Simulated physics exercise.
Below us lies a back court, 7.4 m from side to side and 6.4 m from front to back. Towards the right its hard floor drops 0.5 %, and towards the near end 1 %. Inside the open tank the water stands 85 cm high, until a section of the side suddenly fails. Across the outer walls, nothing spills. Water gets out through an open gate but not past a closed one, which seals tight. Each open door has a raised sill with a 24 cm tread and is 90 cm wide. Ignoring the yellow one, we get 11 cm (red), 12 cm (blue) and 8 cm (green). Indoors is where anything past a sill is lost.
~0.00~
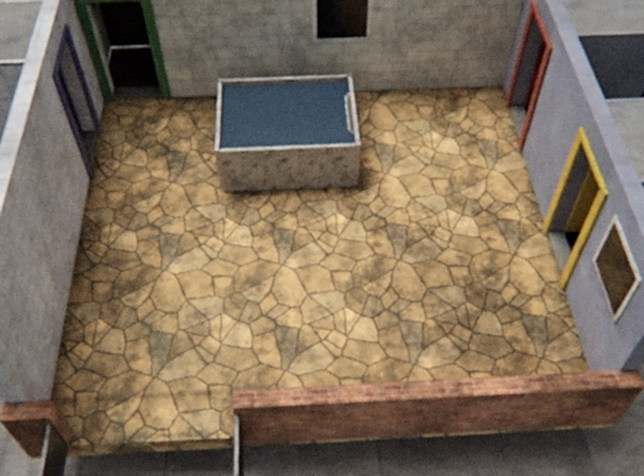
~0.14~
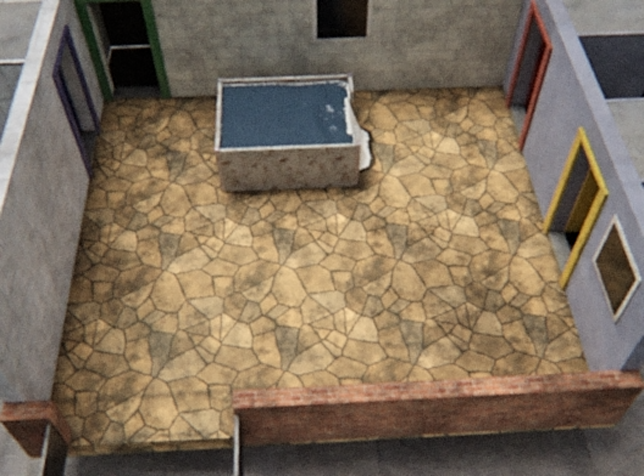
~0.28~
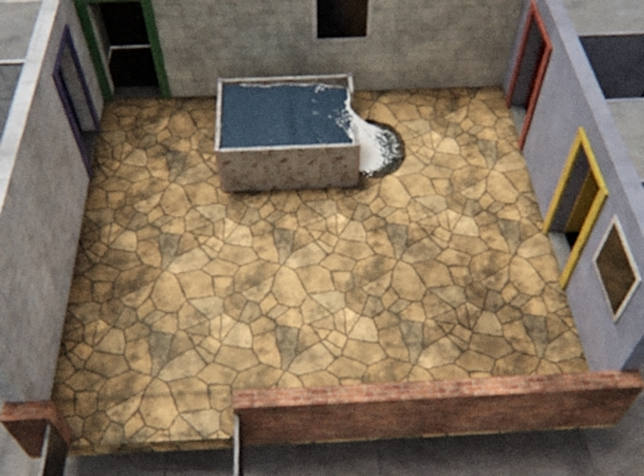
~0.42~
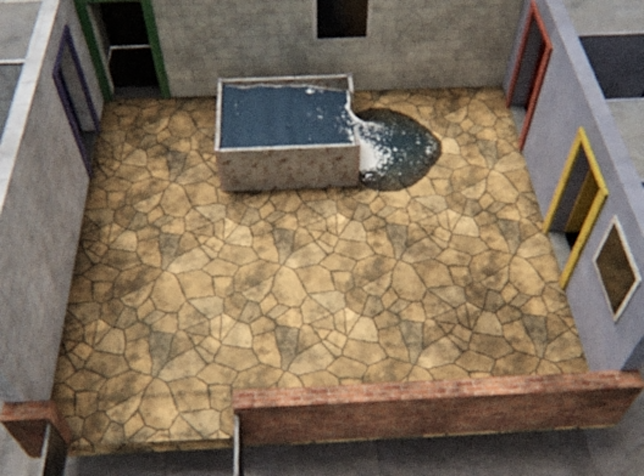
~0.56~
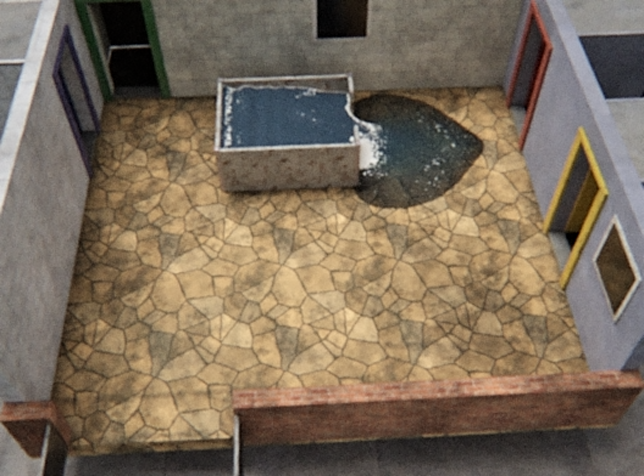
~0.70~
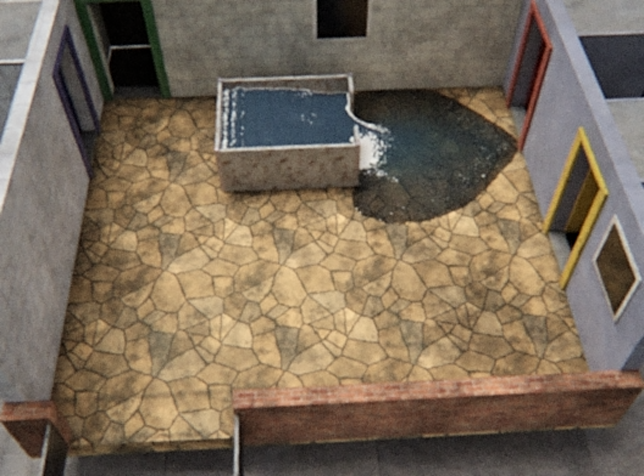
Water spills through the right side of an open tank in a walled, stone-paved court, foaming at the gap, then spreads rightward and toward the viewer in a widening dark pool while the level inside the tank lowers slightly.
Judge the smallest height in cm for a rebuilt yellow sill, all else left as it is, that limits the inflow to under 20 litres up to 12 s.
Roughly 10 cm at the least.
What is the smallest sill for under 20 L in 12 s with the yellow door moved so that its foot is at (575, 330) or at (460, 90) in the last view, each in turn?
Around 11.0 and 18 cm respectively.
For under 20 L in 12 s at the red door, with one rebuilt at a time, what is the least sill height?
For red: Close to 30 cm.
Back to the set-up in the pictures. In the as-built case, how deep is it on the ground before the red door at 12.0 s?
It comes to about 7.5 centimetres deep.
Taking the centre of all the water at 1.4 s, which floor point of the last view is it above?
My guess is close to (344, 151).
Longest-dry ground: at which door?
Answer: Blue.
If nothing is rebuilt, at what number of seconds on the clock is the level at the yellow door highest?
About 1.8 seconds.
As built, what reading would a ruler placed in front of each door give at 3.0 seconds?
Centimetres: Red = 24, blue = 0, yellow = 12, green = 0.
After 1.4 s water covers 25 % of the floor, deepest (48 cm) near (356, 150); it has not reached the yellow door.
After 3.0 s water covers 30 % of the floor, deepest (30 cm) near (598, 401); 12 cm at the yellow door, 18 litres in over its 9 cm sill.
After 12.0 s water covers 95 % of the floor, deepest (12 cm) near (598, 401); 5 cm at the yellow door, 28 litres in over its 9 cm sill.
At the yellow door as built, the water arrived by 1.5 s and peaked near 16 cm at 1.8 s.
Run again over the same 12 s with other heights there, 33 litres in over 8.5 cm, 12 litres over 11.5 cm. The limit of 20 litres is kept from about 10 cm up.
